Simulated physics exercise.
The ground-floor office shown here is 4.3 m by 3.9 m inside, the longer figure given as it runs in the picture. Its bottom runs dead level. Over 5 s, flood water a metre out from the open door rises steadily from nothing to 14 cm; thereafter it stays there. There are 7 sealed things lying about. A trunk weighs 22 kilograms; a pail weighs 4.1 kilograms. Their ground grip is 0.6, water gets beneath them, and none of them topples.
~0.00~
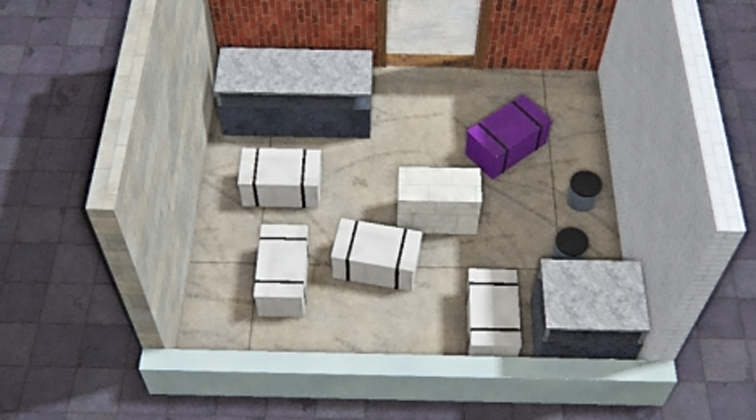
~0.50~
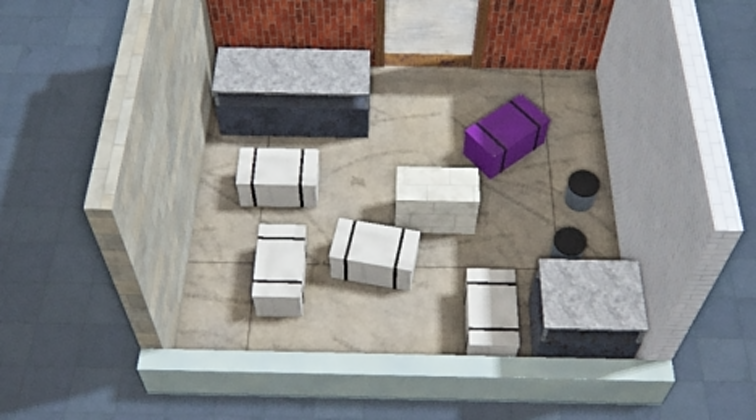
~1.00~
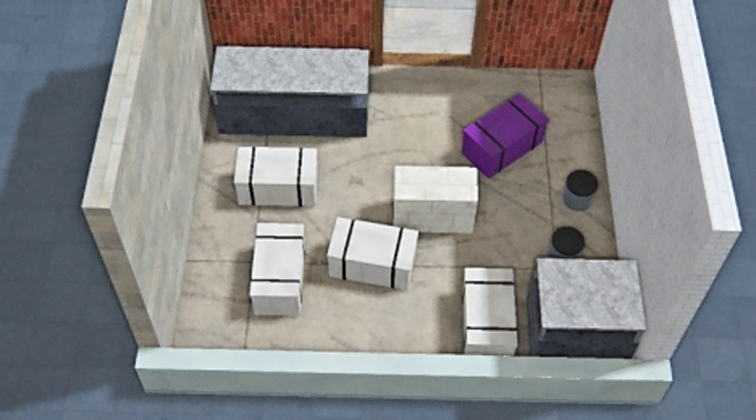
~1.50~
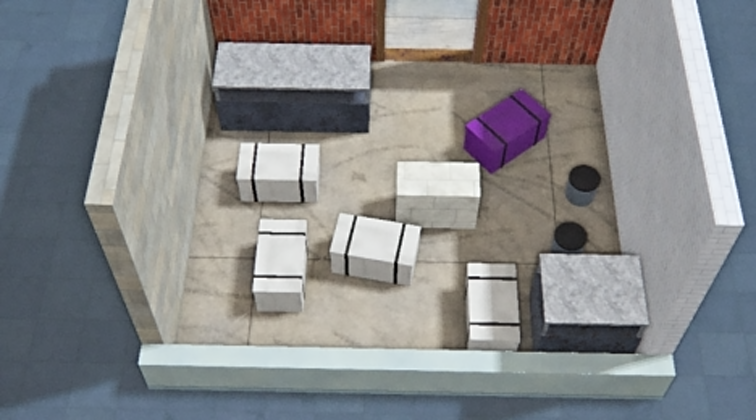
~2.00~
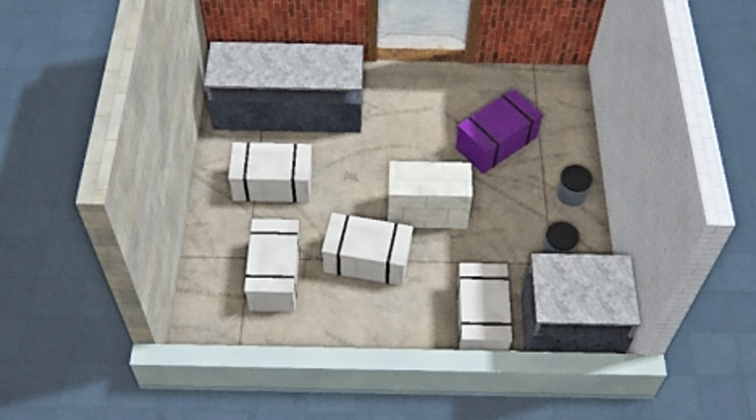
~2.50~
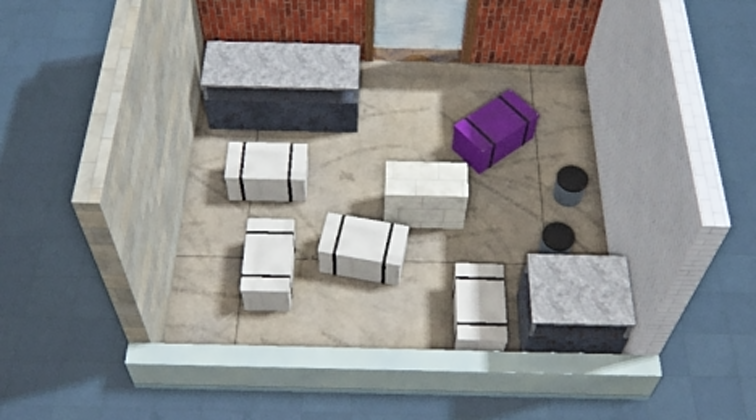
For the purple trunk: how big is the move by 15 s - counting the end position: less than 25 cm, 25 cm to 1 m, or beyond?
It gets shunted a bit.
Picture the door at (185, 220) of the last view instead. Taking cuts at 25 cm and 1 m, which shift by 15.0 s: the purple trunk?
So the purple trunk is basically unmoved by then.
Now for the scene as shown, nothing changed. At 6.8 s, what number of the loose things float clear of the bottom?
By my count, 0.
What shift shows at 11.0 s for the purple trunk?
Around 20 cm from the start by that time.
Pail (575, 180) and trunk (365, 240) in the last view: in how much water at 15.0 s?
8 and 5 cm.
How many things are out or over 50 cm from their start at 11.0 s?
Count: 0.
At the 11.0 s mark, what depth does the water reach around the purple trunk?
I'd say around 6 cm.
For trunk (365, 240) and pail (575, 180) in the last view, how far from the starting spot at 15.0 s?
0 cm, 30 cm.
After 3.5 s the purple trunk is near (497, 120), 0.0 m from its start, aground; 0 afloat.
After 6.8 s the purple trunk is near (497, 120), 0.0 m from its start, aground; 0 afloat.
After 11.0 s the purple trunk is near (513, 129), 0.2 m from its start, aground; 1 afloat.
After 15.0 s the purple trunk is near (550, 119), 0.6 m from its start, aground; 3 afloat.
